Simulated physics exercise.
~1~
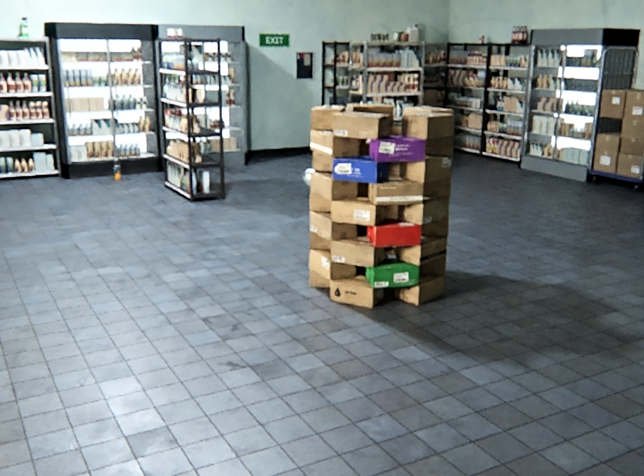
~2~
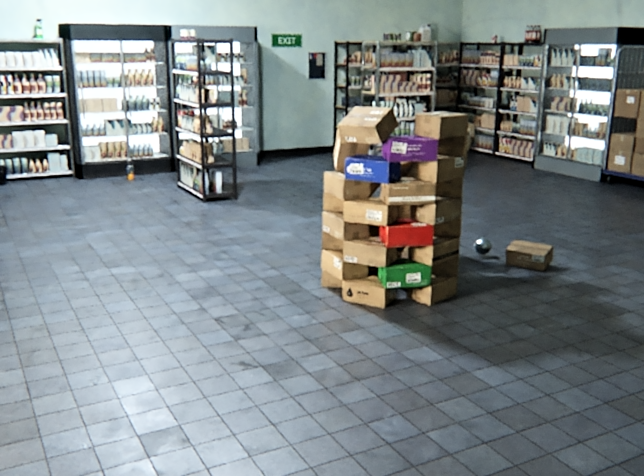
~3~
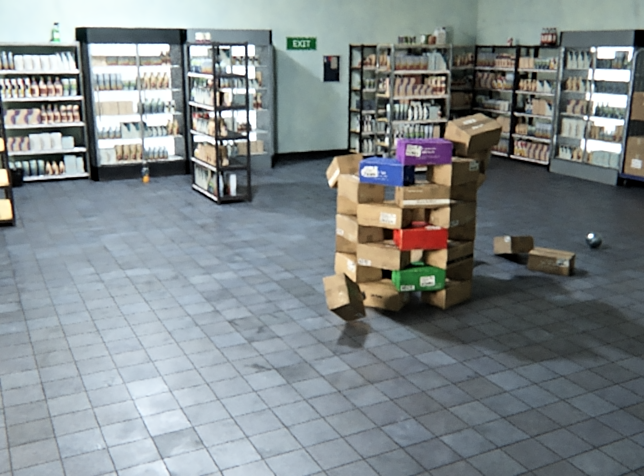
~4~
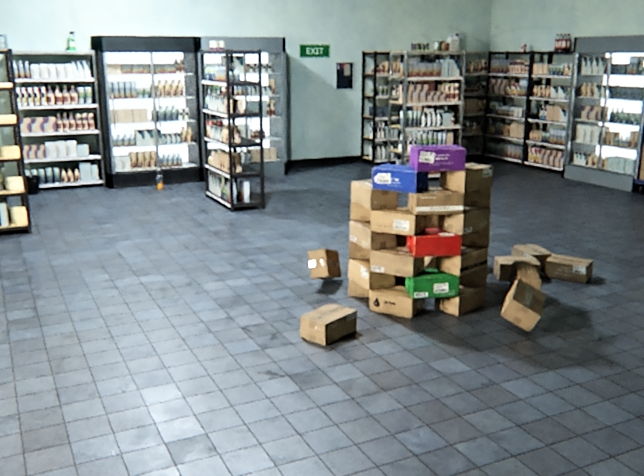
In a tiled storeroom lined with shelves of bottles, a hollow tower of brown boxes stands on the grey floor, with single purple, blue, red and green boxes set into its near side. A steel ball appears to the right of the tower, near a brown box lying on the floor, while boxes shift at the top. The ball moves farther right as a box tips off the upper right edge and others drop on the left. More brown boxes tumble down on both sides. Finally, boxes lie scattered around the shortened tower, and all four coloured boxes remain in place.
